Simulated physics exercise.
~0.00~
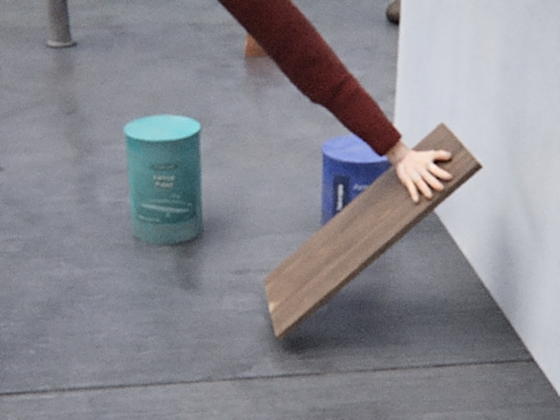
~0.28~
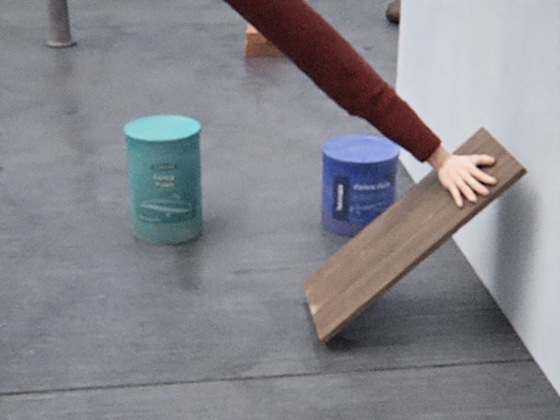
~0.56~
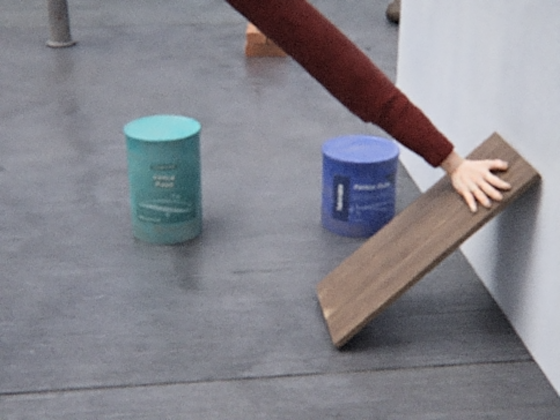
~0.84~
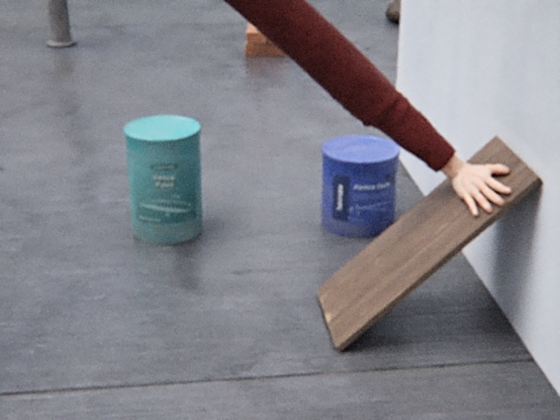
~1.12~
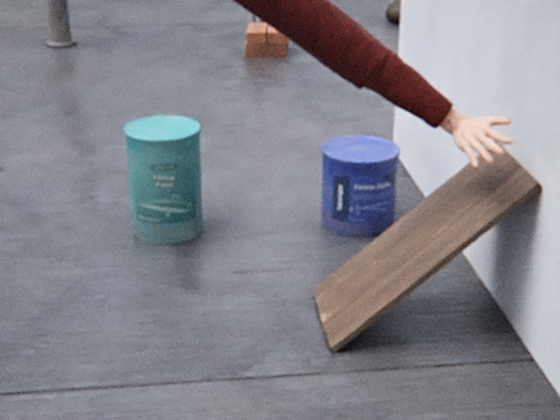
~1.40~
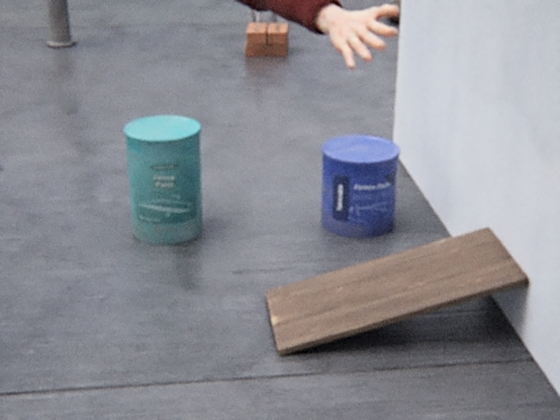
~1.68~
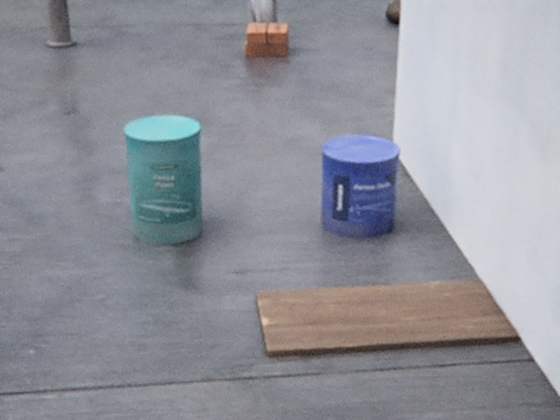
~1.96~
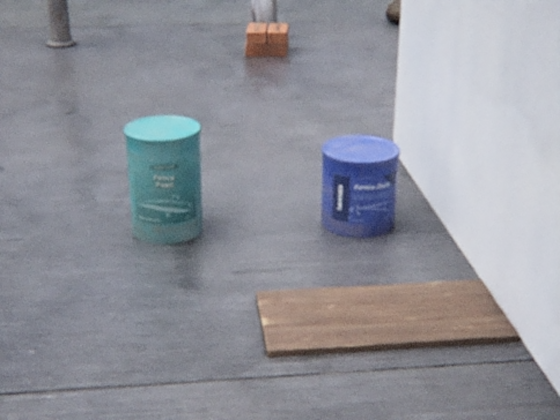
In this clip, a hand moves a brown board to the right and leans it against a pale wall near a turquoise pail and a blue pail, then lets go; the board slips down and ends flat on the floor while both pails stay in place.
